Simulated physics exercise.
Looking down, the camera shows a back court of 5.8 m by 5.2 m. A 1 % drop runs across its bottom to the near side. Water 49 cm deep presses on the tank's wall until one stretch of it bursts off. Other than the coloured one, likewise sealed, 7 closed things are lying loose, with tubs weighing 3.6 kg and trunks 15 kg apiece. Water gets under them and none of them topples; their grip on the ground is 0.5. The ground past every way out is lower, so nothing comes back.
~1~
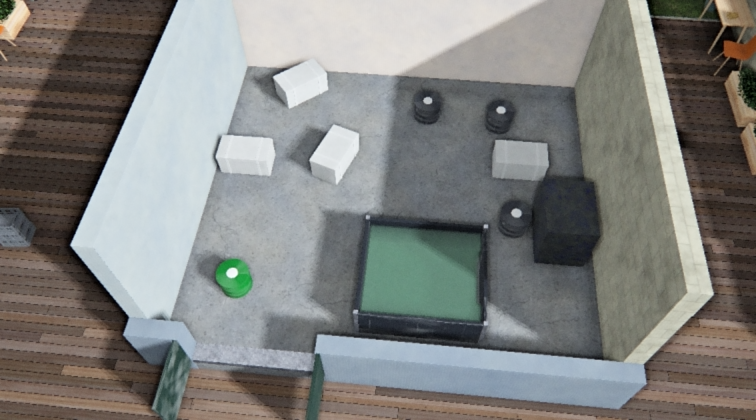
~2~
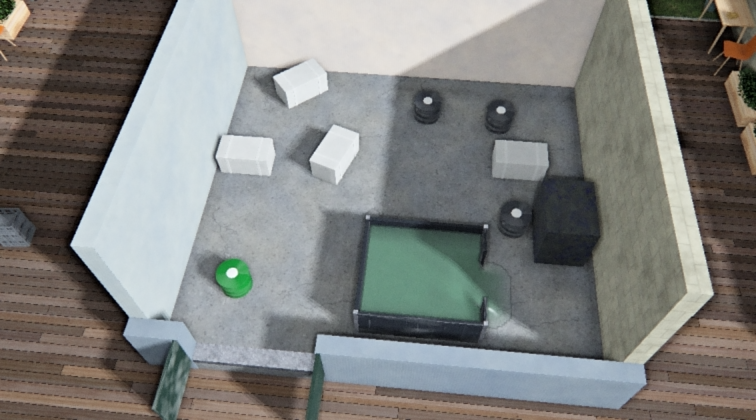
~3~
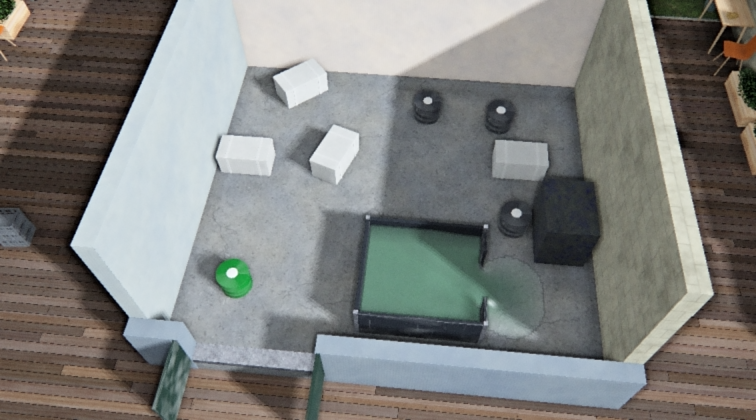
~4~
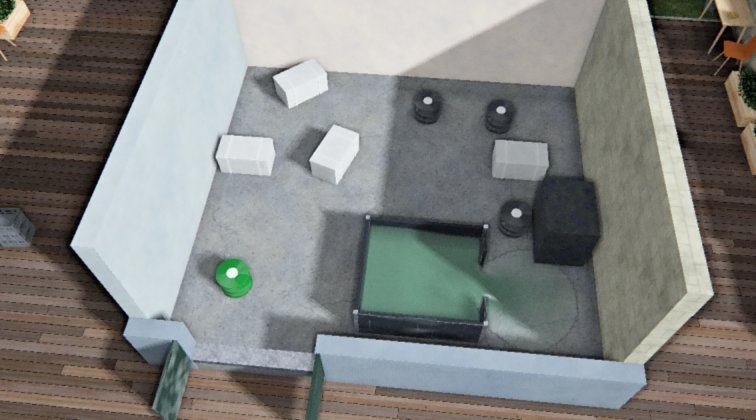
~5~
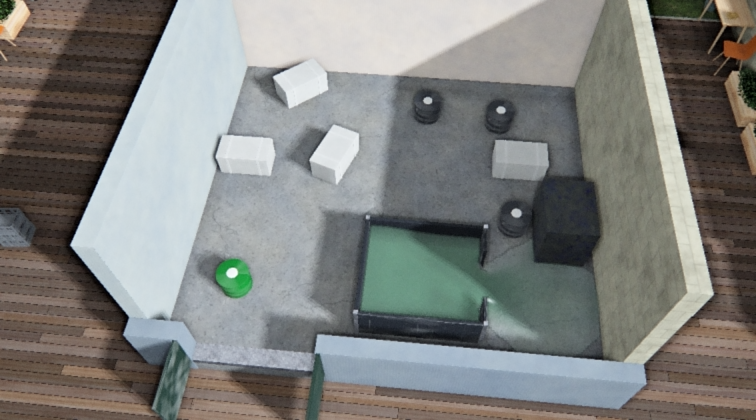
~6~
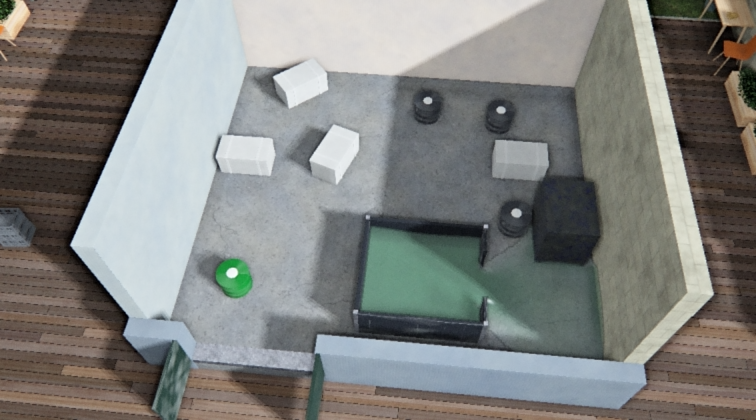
Green water spreads from a gap in the pool's right side across the grey floor.
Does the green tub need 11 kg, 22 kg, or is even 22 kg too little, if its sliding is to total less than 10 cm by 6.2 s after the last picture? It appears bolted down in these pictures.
11 kg is already enough.
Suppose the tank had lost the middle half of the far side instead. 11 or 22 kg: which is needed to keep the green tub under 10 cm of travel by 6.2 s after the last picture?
Then, in short, the smaller is plenty.
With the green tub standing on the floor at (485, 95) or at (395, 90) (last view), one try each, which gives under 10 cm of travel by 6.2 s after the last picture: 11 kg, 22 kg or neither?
One by one: Lighter mass suffices; lighter mass suffices.
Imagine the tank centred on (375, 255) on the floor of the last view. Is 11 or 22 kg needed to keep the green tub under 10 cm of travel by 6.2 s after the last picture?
Then, in short, the light one works.
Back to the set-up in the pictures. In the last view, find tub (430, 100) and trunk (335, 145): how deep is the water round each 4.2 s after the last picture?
I'd estimate 0 cm for the first and 0 cm for the second.
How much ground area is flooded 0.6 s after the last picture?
At that time the wet patch spans about 5.5 m2.
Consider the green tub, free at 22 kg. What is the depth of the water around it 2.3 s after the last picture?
Depth: Approx. 0 cm.
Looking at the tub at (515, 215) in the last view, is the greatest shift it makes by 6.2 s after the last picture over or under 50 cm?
It is past it.
Then, 0.6 s after the last picture the green tub would be 0 cm from its start with 11 kg and 0 cm from its start with 22 kg; 0 cm of water round it then.
Then, 2.3 s after the last picture the green tub would be 0 cm from its start with 11 kg and 0 cm from its start with 22 kg; 0 cm of water round it then.
Then, 4.2 s after the last picture the green tub would be 0 cm from its start with 11 kg and 0 cm from its start with 22 kg; 2 cm of water round it then.
Then, 6.2 s after the last picture the green tub would be 0 cm from its start with 11 kg and 0 cm from its start with 22 kg; 3 cm of water round it then.
